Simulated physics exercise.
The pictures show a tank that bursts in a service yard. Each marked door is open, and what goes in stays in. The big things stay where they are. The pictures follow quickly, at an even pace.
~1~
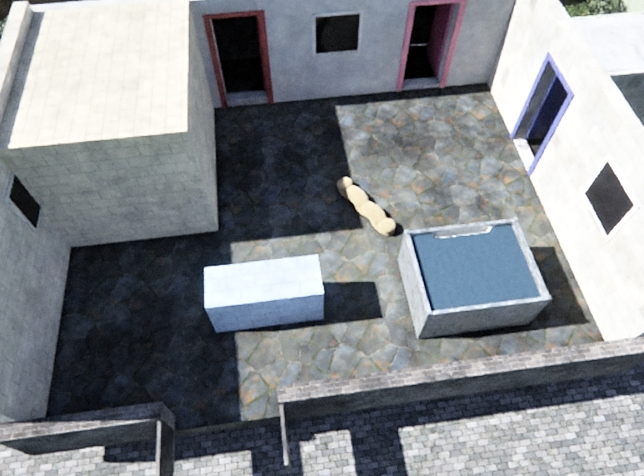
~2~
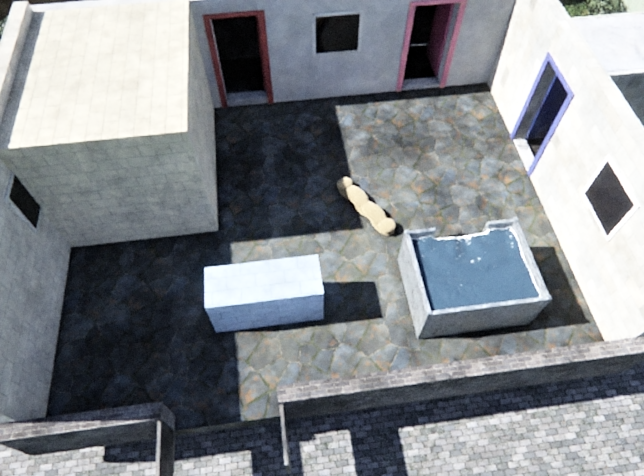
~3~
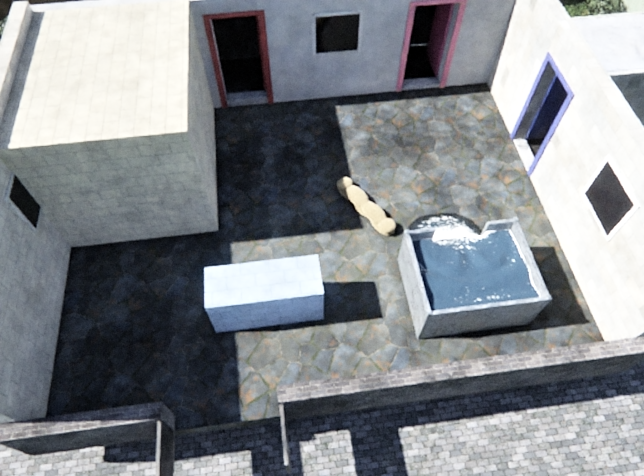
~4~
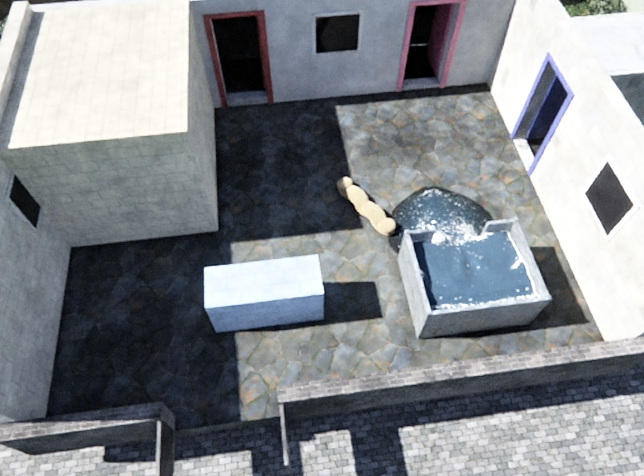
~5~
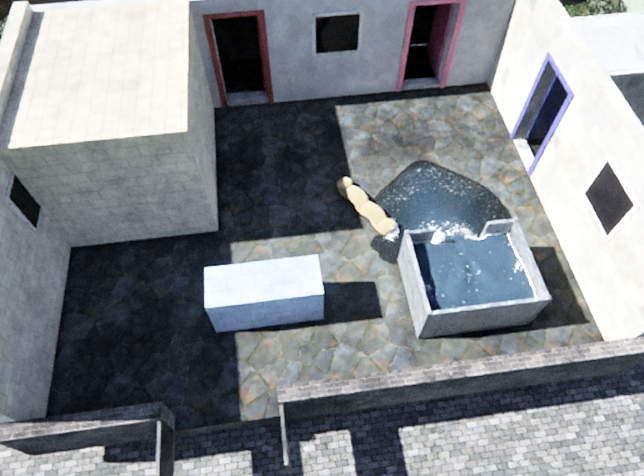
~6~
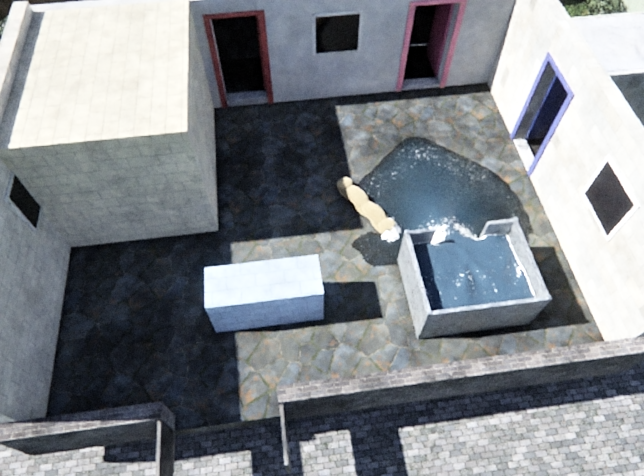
To begin with, a walled tank full of blue water stands still in a paved yard, near a pale block and a lumpy tan object. The water churns white as a gap shows in the tank's far side, then pours through it and spreads in a widening dark pool across the paving behind.
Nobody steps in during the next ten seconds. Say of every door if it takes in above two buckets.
One by one: The red door admits no more than that; the blue door lets in a lot; the pink door lets in a lot.
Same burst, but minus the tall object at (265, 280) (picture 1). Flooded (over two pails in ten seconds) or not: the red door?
My reading: Red door keeps below it.
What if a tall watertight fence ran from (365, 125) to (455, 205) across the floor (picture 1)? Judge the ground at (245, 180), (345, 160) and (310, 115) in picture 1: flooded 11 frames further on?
In turn: Not flooded, under water, flooded.
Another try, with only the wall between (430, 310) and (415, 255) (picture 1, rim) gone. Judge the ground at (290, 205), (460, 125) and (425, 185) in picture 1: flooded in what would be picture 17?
In that order: Awash, dry, no water.
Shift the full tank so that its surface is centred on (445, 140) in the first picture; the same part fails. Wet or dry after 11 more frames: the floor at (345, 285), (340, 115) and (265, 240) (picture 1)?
One after the other: Clear, awash, free of water.
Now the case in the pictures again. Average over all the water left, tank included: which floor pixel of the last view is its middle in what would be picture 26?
I would point to (405, 175).
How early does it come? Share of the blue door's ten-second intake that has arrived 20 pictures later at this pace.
I make it 40 per cent.
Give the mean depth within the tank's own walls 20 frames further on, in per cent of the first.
Roughly 28 per cent.
A moment on, water covers 35 % of the floor; the red door not reached, the blue door under two buckets in, the pink door under two buckets in.
Next, water covers 35 % of the floor; the red door wet at the sill, nothing in, the blue door over two buckets in, the pink door over two buckets in.
Then, water covers 40 % of the floor; the red door wet at the sill, nothing in, the blue door over two buckets in, the pink door far over two buckets in.
Later, water covers 55 % of the floor; the red door wet at the sill, nothing in, the blue door over two buckets in, the pink door far over two buckets in.
In the end, water covers 80 % of the floor; the red door wet at the sill, nothing in, the blue door far over two buckets in, the pink door far over two buckets in.
